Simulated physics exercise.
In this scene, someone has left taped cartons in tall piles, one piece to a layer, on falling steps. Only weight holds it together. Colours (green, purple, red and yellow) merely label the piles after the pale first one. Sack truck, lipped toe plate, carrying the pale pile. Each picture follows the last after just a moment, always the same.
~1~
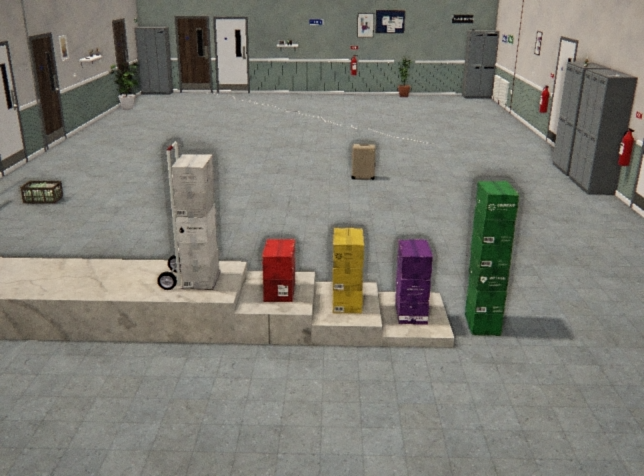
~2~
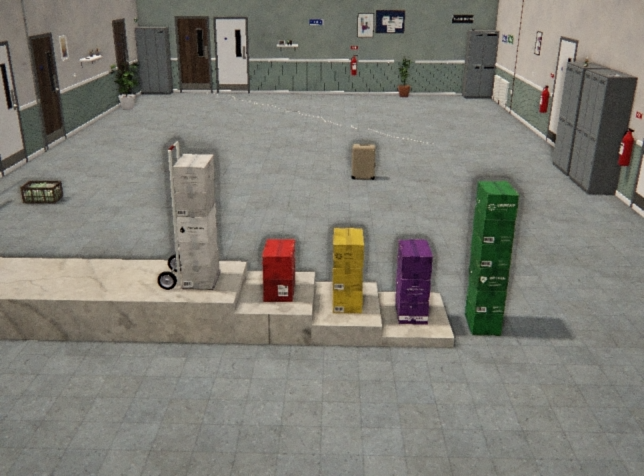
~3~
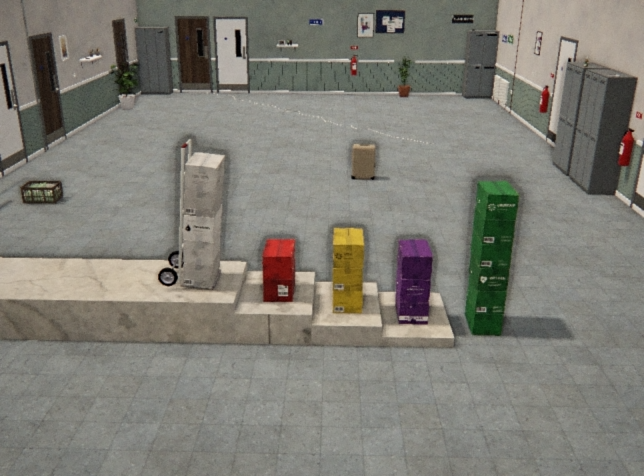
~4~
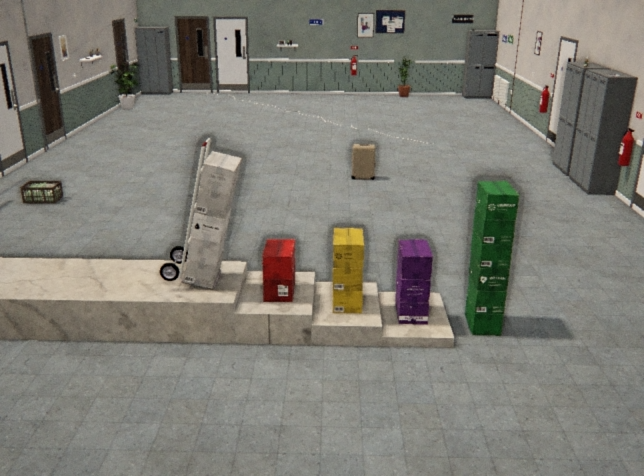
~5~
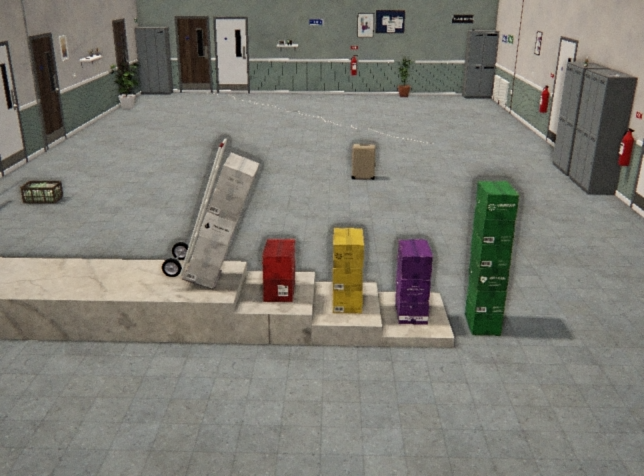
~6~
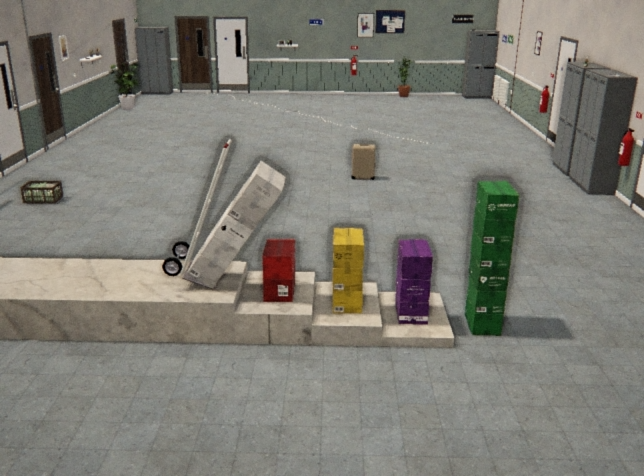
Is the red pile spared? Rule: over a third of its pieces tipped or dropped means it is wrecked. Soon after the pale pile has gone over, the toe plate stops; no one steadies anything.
Yes.
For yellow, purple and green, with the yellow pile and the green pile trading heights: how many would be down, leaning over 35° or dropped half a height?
Per pile: Yellow 0; purple 0; green 0.
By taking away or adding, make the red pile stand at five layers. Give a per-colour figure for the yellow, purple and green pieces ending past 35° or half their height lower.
The counts are yellow 3, purple 3, green 6.
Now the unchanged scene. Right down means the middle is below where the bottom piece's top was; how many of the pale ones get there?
The answer is 4.
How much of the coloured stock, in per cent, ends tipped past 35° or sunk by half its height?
It comes to about 15 per cent.
Shortly afterwards, 5 of the pale pile down; none of the 2 red cartons down (0 of 14 in all colours); top red carton unmoved.
Next, 5 of the pale pile down; none of the 2 red cartons down (0 of 14 in all colours); top red carton a little from its place; top yellow carton tilted clearly.
In the end, 5 of the pale pile down; none of the 2 red cartons down (2 of 14 in all colours); top red carton a little from its place; top yellow carton tilted well over, half its height lower. From the last view, middles, top red carton near (283, 259), top yellow carton near (390, 260).
